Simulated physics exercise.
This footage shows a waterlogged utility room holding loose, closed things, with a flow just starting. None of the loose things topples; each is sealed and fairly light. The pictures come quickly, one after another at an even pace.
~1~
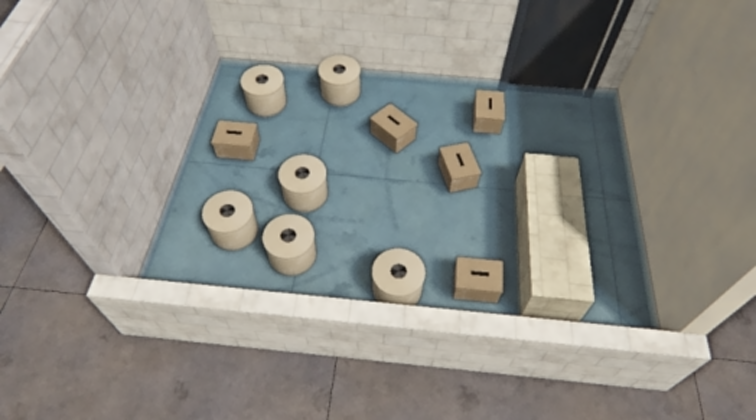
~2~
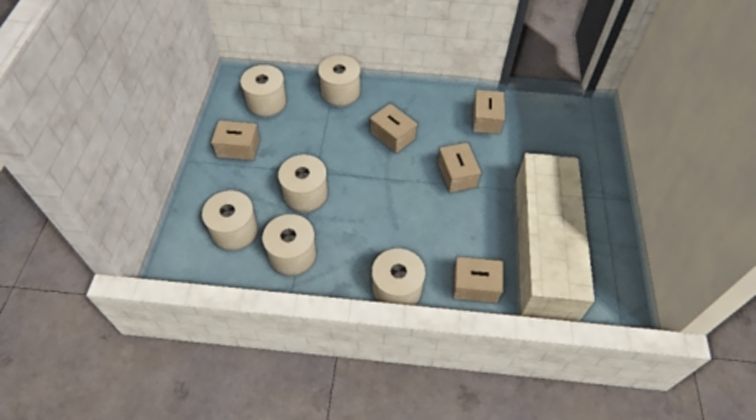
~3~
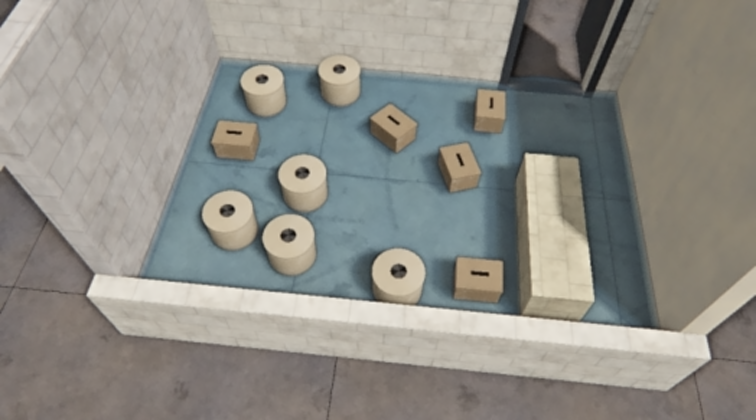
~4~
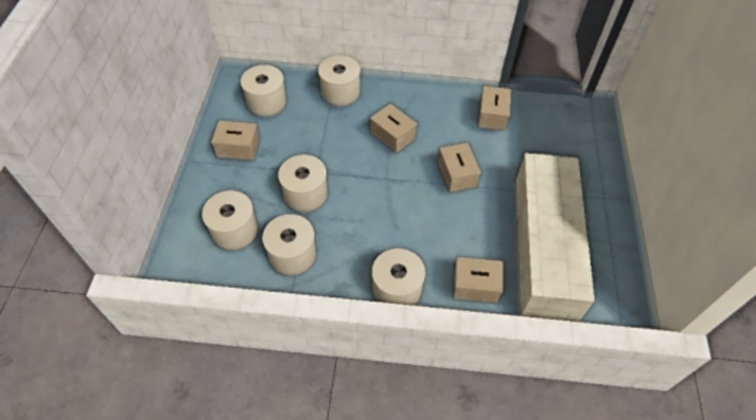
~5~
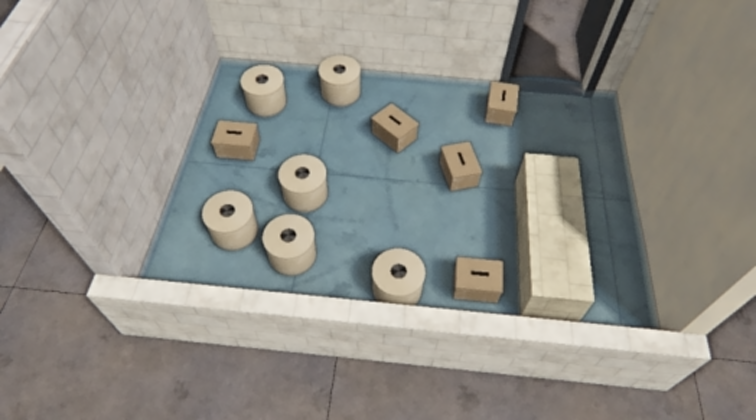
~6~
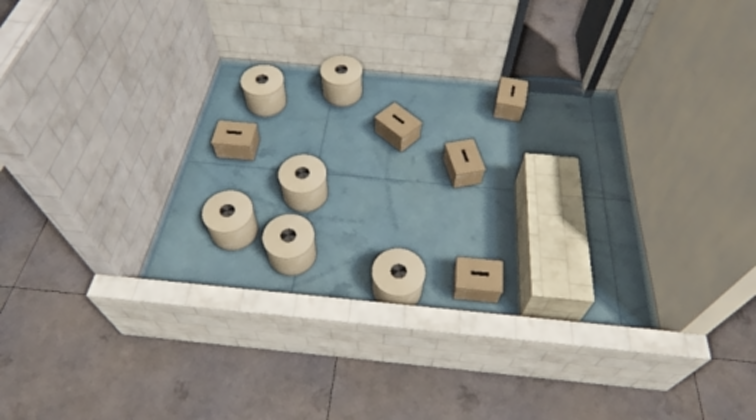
The video shows pale cylinders and small brown boxes on a blue, walled floor as a dark door at the back opens; the box nearest it slides slightly right and away, then a few neighbouring objects shift faintly.
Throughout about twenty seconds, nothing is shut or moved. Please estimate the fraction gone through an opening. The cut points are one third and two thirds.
It falls between one third and two thirds.
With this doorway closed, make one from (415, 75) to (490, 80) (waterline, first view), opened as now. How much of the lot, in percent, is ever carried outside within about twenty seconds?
50 %.
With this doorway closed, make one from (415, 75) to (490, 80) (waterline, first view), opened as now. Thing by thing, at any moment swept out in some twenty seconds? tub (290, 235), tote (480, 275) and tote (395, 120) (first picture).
Taking them one after another, held back, then held back, then flushed away.
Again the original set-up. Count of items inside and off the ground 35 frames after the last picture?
7 in total.
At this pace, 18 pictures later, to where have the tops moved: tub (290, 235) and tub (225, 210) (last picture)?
I'd say close to (328, 230) and close to (254, 206).
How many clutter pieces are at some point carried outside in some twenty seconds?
That comes out at 4.
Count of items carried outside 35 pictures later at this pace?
The number is 4.
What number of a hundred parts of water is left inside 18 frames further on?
Near 74 in a hundred.
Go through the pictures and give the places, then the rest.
The first picture shows a tote at (490, 104) floats; a tote at (460, 160), afloat; 0 of 11 have shifted.
The second picture shows a tote at (490, 104) floats; a tote at (460, 160), afloat; 0 of 11 have shifted.
The third picture shows a tote at (491, 104), afloat; a tote at (460, 160), afloat; 0 of 11 have shifted.
The fourth picture shows a tote at (496, 101), afloat, close to its start; a tote at (460, 160) floats; 1 of 11 have shifted.
The fifth picture shows a tote at (504, 96), afloat, close to its start; a tote at (461, 159) floats; 1 of 11 have shifted.
The sixth picture shows a tote at (513, 92), afloat, a stride from its start; a tote at (465, 156) floats, close to its start; 3 of 11 have shifted.
A moment on, 1 of 11 are out; 10 afloat.
Next, 3 of 11 are out; 8 afloat.
Later, 4 of 11 are out; 7 afloat.
In the end, 4 of 11 are out; 7 afloat.
